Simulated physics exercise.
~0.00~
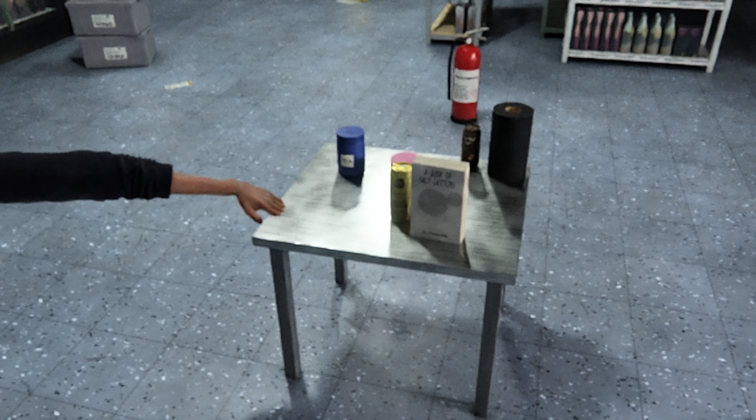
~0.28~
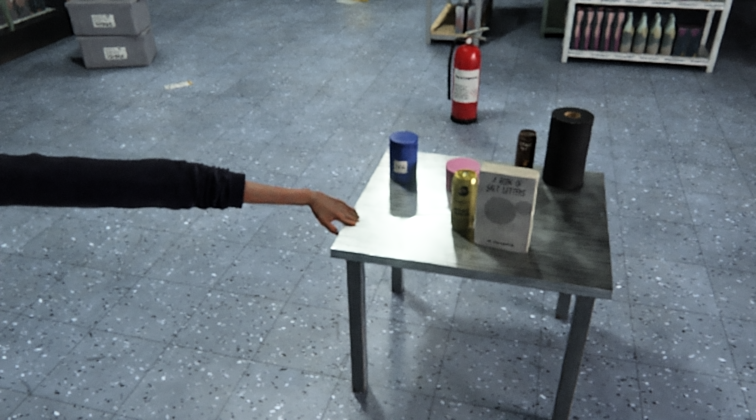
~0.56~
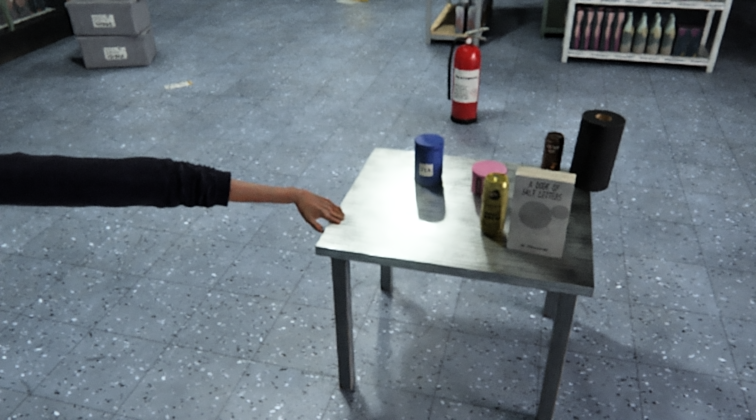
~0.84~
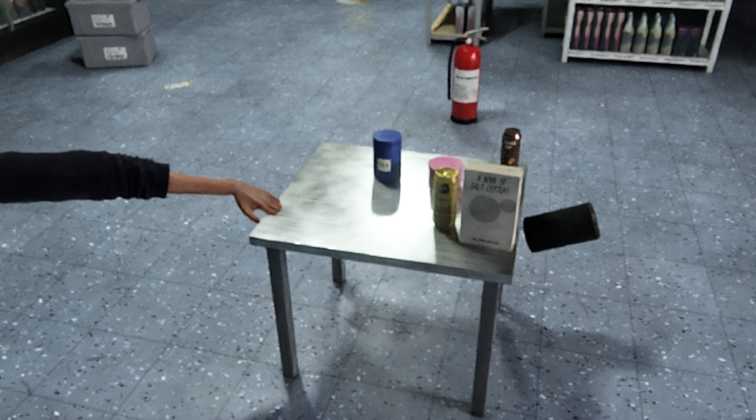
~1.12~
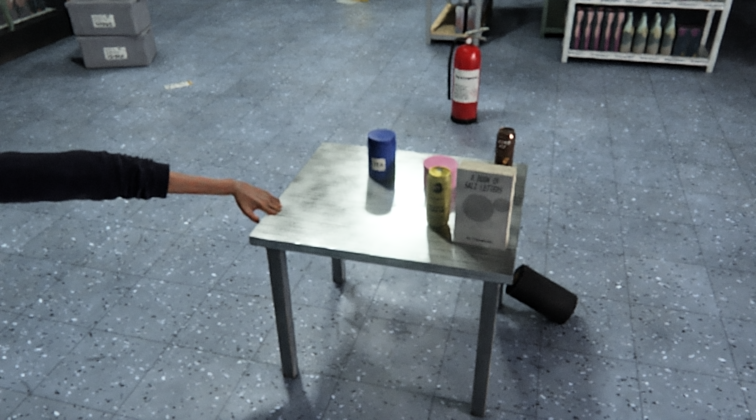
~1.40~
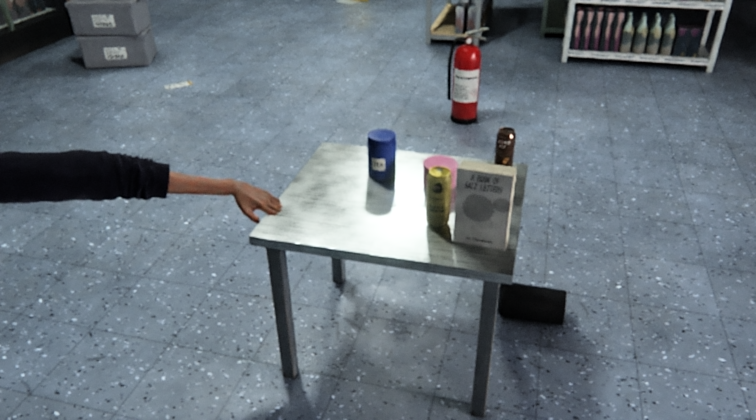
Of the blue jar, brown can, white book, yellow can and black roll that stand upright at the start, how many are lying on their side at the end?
Just one of them is lying on its side at the end, the black roll, which has ended up on the floor.
To begin with, a blue jar, a pink tub, a yellow can, a white book, a brown can and a tall black roll stand on a small side table, with a hand at its left edge. The arm pushes the table to the right, and everything on it travels along. The table is then drawn back to the left, leaving the black roll beyond its right edge. The roll tips over as it falls and lands on the floor. The other things stay upright on the tabletop, shifted toward the right, while the roll lies on its side beside the table.
